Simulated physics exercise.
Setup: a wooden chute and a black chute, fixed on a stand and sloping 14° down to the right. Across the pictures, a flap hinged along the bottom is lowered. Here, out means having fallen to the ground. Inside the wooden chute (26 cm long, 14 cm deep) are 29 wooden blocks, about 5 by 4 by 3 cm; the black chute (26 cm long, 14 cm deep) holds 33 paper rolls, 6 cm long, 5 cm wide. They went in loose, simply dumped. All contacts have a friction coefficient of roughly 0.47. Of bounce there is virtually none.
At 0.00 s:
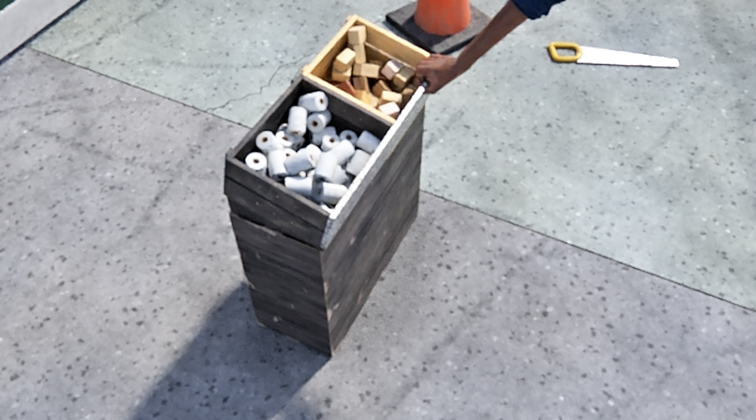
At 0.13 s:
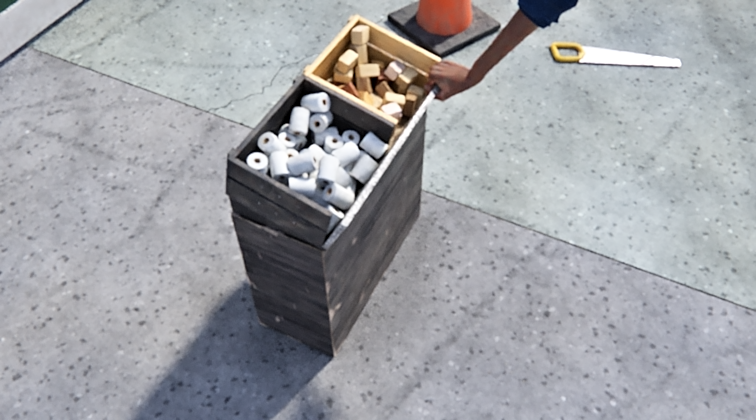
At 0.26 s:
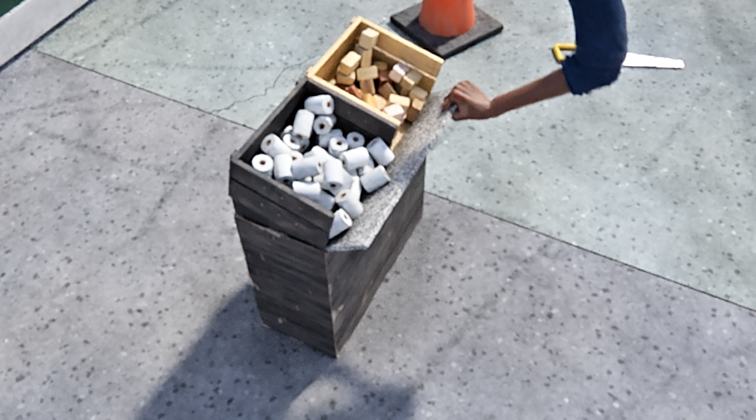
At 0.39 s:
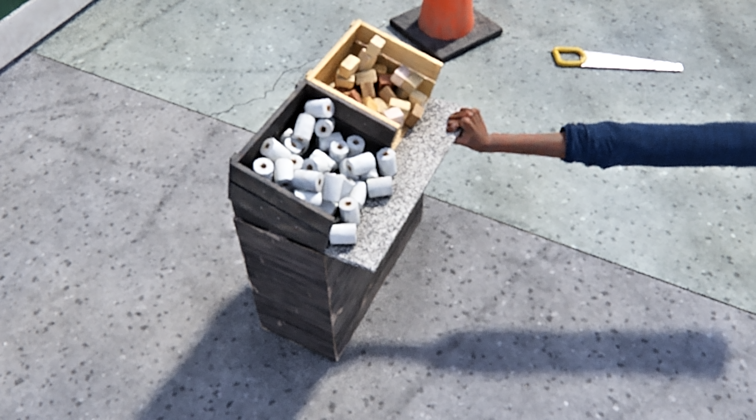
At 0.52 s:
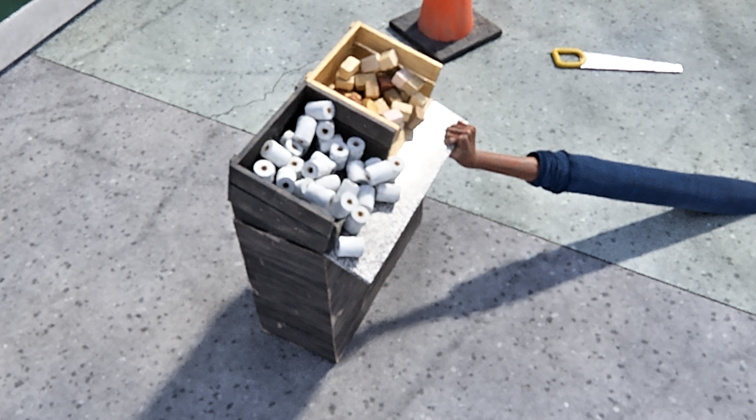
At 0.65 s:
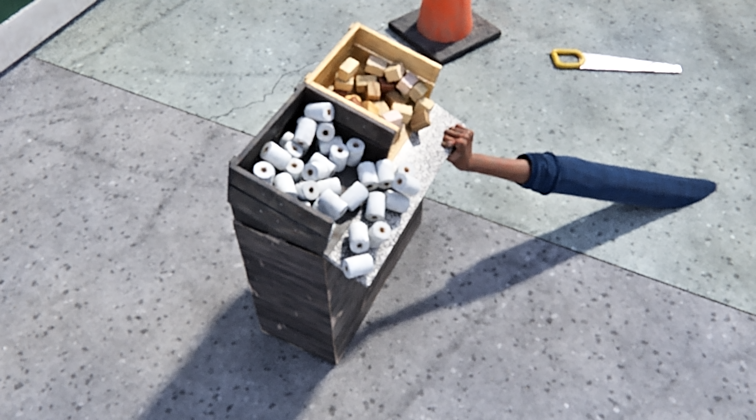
In this clip, a hand lowers a speckled flap along the right side of two chutes, a wooden one holding wooden blocks and a black one holding white paper rolls, and some rolls and blocks shift onto the flap.
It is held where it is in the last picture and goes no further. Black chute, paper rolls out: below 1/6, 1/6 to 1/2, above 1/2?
A sixth to one half gone.
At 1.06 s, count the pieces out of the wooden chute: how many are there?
The wooden chute is at around 0.
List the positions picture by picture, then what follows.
In the first frame (we follow the rim corner now nearest the camera), black chute at (330, 215); wooden chute at (395, 122); flap open 0°; nothing has dropped clear.
Black chute at (332, 215); flap open 12°, in the second frame.
Black chute at (335, 216); flap open 40°, in the third frame.
Black chute at (334, 219); flap open 73°, in the fourth frame.
Black chute at (334, 221); flap open 96°, in the fifth frame.
Black chute at (334, 222); wooden chute at (398, 129); flap open 101°; nothing has dropped clear, in the sixth frame.
After 1.06 s, 0 of 29 out of the wooden chute and 7 of 33 out of the black chute.
After 1.57 s, 2 of 29 out of the wooden chute and 11 of 33 out of the black chute.
After 2.28 s, 3 of 29 out of the wooden chute and 12 of 33 out of the black chute.
Final count (at 3.20 s), 4 of 29 out of the wooden chute and 12 of 33 out of the black chute. Asked share, 12 of 33, 36 per cent.
